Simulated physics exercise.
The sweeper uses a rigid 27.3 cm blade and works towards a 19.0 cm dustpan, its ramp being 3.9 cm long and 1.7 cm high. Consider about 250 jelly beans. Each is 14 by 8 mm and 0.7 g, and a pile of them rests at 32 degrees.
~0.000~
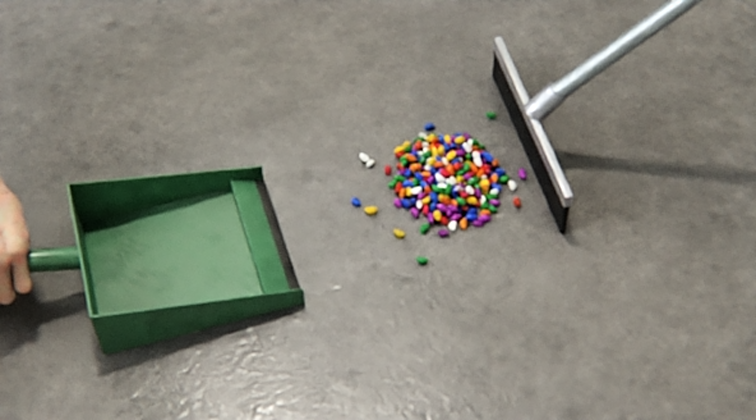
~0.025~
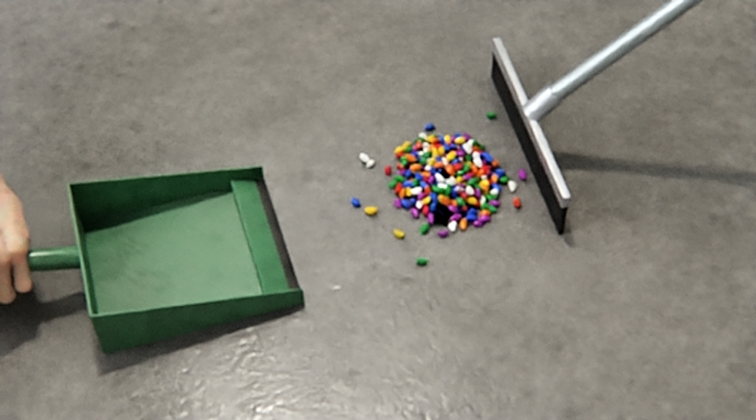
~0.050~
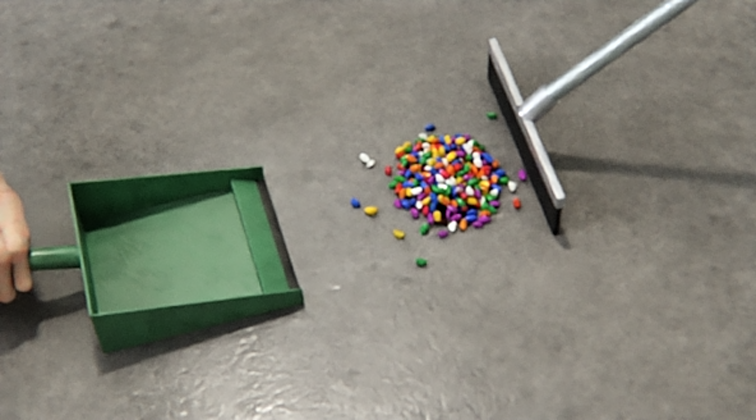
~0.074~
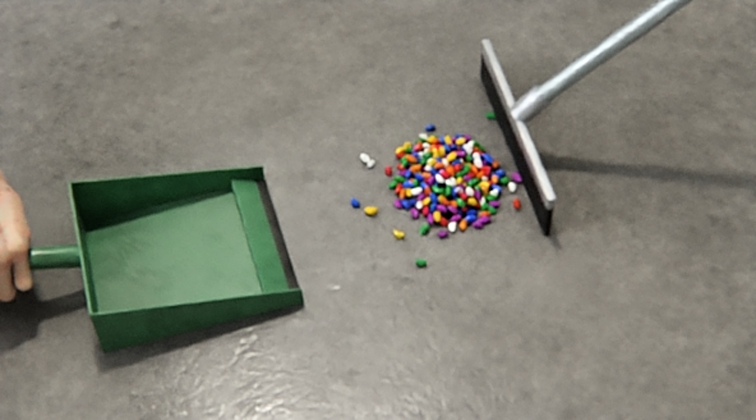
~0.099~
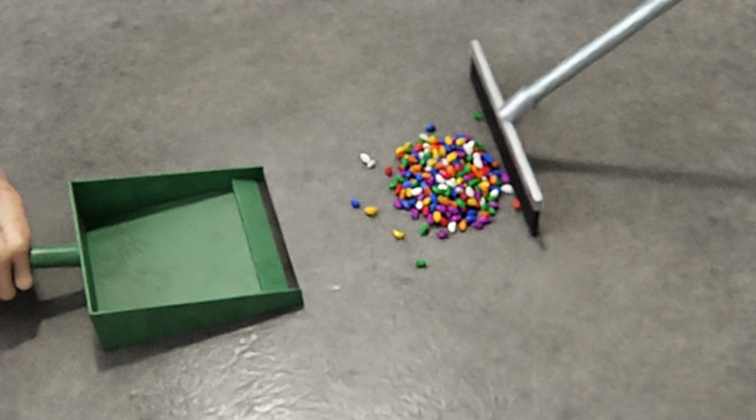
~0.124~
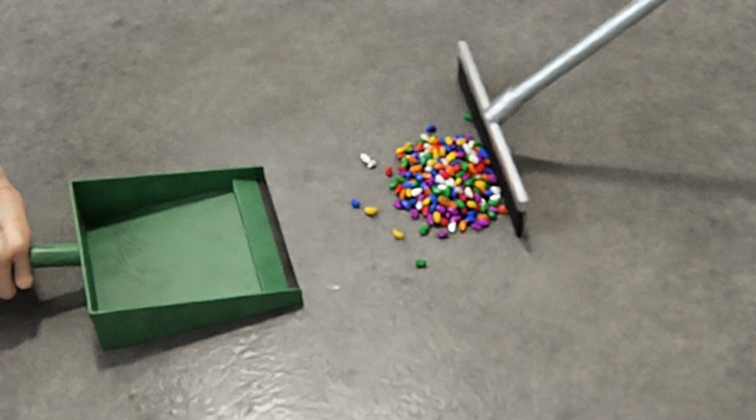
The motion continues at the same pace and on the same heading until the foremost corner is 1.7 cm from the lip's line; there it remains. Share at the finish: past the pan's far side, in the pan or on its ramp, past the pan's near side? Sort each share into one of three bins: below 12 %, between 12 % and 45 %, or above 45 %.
Far side: Between 12 % and 45 %; pan: Between 12 % and 45 %; near side: Below 12 %.
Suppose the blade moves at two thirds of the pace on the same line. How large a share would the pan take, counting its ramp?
Some 25 %.
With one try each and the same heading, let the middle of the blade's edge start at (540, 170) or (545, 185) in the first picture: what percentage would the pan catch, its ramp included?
I'd put it near 30 per cent for the first and near 30 per cent for the second.
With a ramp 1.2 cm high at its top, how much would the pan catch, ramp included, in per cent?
That change would give about 35 per cent.
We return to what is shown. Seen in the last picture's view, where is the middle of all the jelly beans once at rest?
My guess is close to (263, 198).
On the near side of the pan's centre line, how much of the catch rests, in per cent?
Share: Approx. 10 %.
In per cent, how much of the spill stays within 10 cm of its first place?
Near 5 per cent.
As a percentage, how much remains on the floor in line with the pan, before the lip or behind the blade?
Some 30 per cent end up there.
After 0.32 s, middle of the blade 15 cm from the lip; 0 % over the lip, far side 20 %, near side 0 %.
Then, at 0.45 s, middle of the blade 6 cm from the lip; 0 % over the lip, far side 30 %, near side 0 %.
After 0.71 s, middle of the blade 3 cm from the lip; 30 % over the lip, far side 35 %, near side 5 %.
In the end, at 2.4 s, far side 35 %, pan 30 %, near side 5 %, in front of the lip or behind the blade 30 %.
